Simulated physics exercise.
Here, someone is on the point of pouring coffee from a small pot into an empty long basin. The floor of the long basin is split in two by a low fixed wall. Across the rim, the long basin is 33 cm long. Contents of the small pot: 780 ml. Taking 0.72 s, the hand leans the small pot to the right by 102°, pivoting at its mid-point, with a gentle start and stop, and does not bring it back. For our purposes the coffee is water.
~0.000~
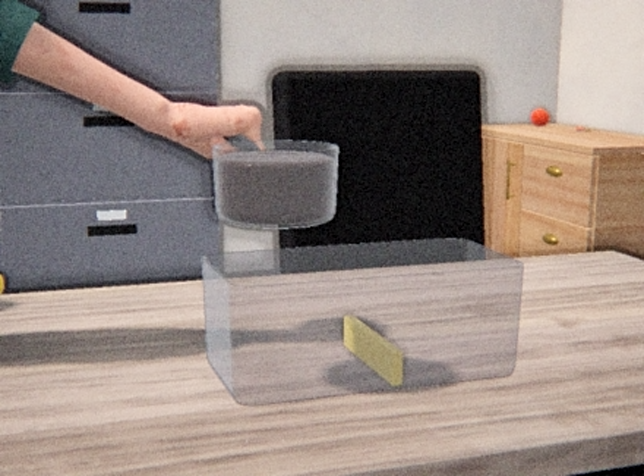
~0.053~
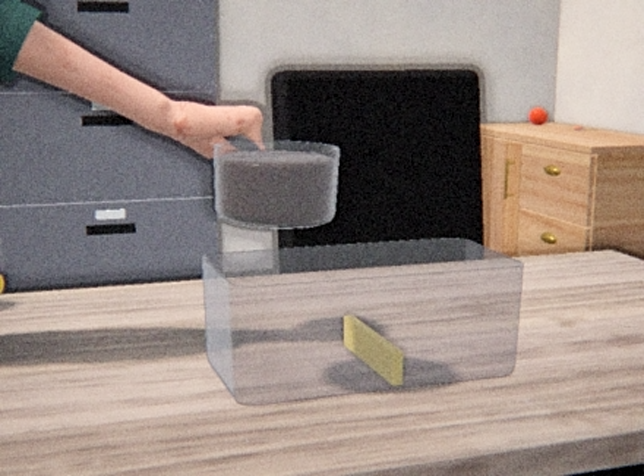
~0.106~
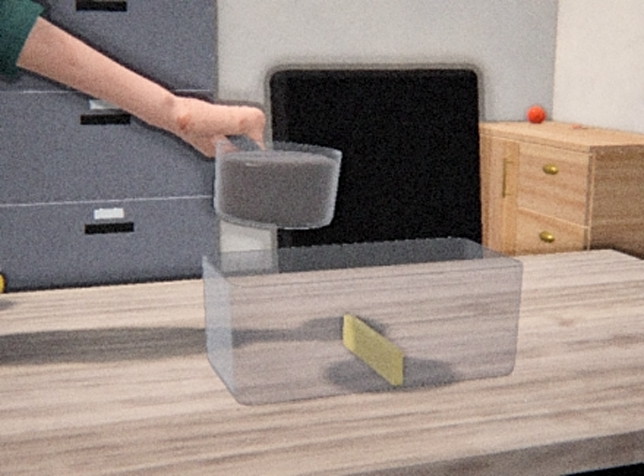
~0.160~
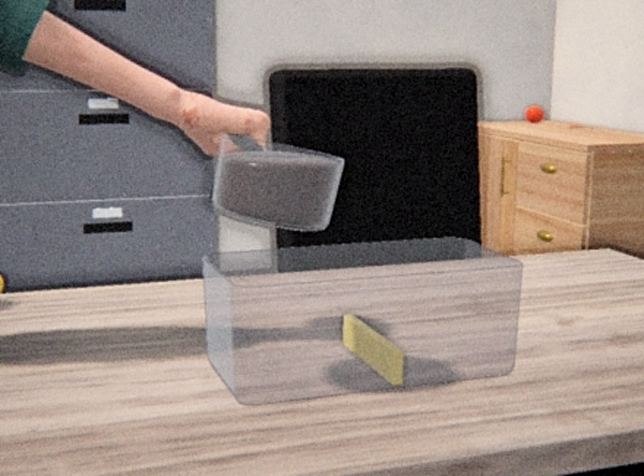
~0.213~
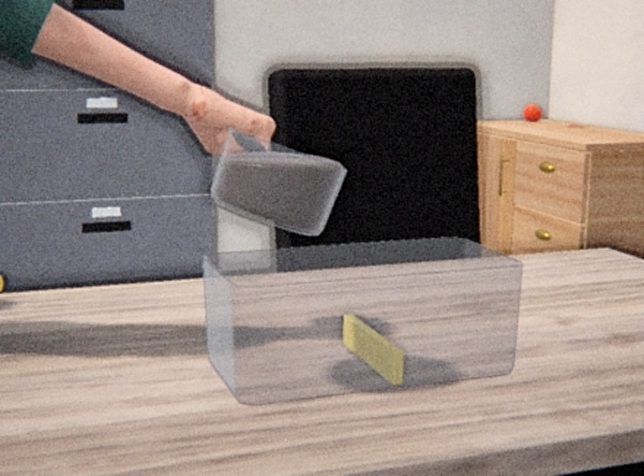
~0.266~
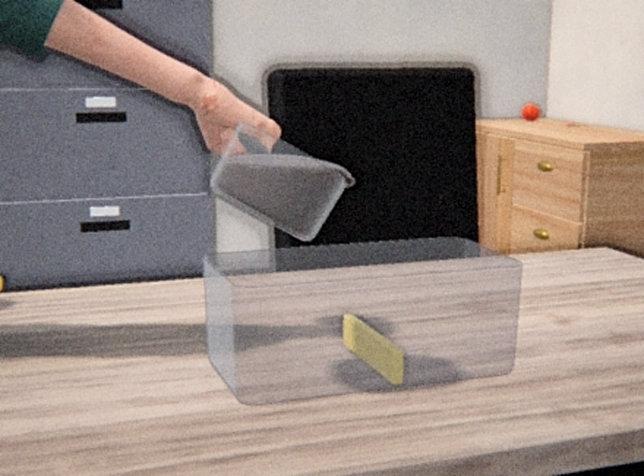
On a wooden table, a hand held a small clear pot of dark liquid above a long see-through basin and gradually leaned it to the right until the liquid began slipping over its edge.
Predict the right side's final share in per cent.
The right side finishes with roughly 60 per cent.
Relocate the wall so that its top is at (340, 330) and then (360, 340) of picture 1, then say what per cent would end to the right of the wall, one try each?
Result: 95 per cent, then 75 per cent.
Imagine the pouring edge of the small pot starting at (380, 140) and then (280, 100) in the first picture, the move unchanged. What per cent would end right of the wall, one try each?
90 per cent first, 10 per cent second.
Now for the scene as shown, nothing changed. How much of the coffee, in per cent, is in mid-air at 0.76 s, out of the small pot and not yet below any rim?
About 4 per cent.
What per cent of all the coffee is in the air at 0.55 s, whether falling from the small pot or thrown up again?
Close to 26 in a hundred.
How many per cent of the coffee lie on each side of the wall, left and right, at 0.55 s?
About 8 left, 30 right.
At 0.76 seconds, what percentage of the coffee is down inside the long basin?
Some 88 per cent.
After 0.55 s the tilt is 89° and 35 per cent is still to pour, 8 is left of the wall and 30 right of it.
After 0.76 s the tilt is 102° and 8 per cent is still to pour, 28 is left of the wall and 61 right of it.
After 0.98 s the tilt is 102° and 1 per cent is still to pour, 38 is left of the wall and 60 right of it.
After 1.22 s the tilt is 102° and 0 per cent is still to pour, 39 is left of the wall and 60 right of it.
In the end 39 per cent lies left of the wall, 60 right of it and 0 outside.
